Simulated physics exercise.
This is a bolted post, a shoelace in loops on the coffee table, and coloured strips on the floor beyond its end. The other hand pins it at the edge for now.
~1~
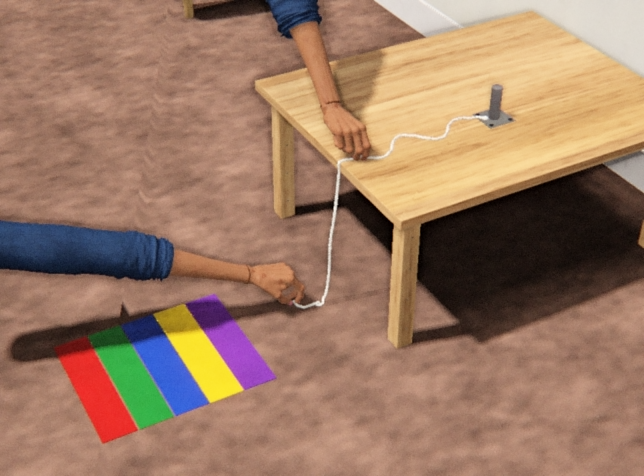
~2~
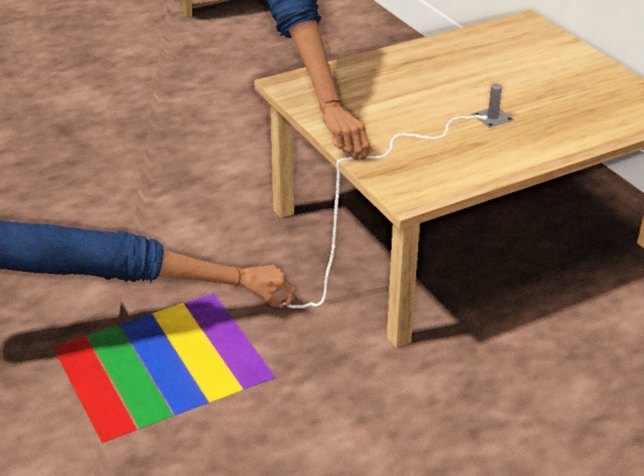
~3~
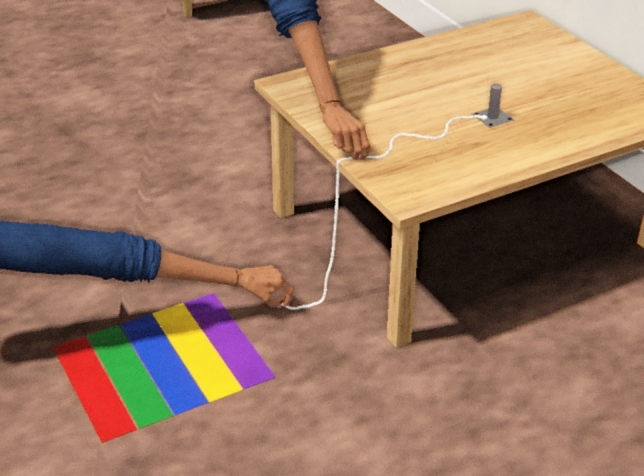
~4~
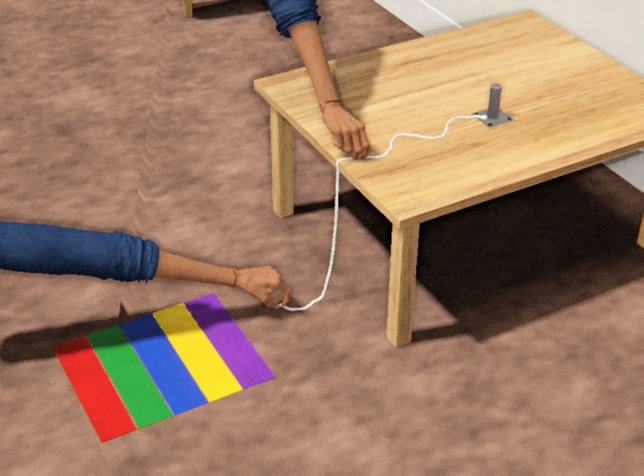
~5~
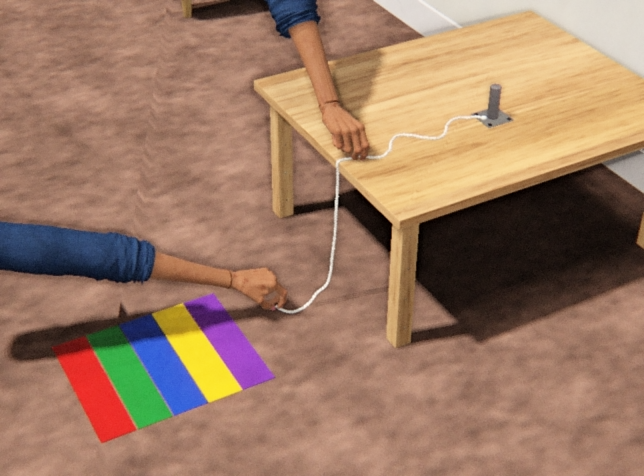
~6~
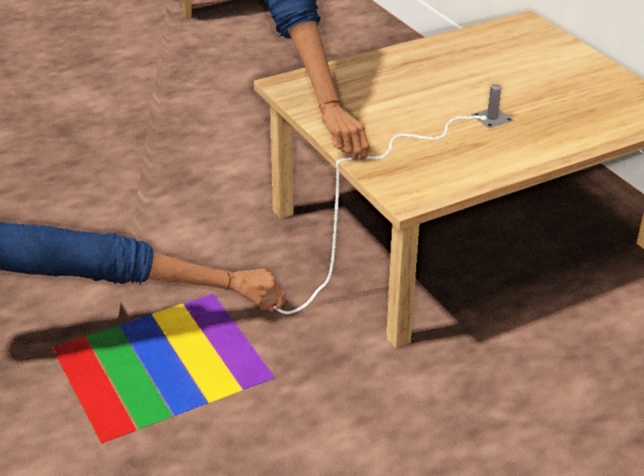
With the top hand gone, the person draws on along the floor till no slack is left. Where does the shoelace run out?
Over blue.
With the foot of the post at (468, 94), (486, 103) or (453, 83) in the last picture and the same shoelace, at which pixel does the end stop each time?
The places are (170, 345), (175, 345) and (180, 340).
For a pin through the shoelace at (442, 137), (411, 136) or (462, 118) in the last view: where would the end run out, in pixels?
Try by try, around (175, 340), (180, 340) and (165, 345).
Early on, end near (212, 329); over purple.
Midway, end near (178, 341); over yellow.
At the end of the slack, end near (157, 348); over blue. The end stops over the blue strip.
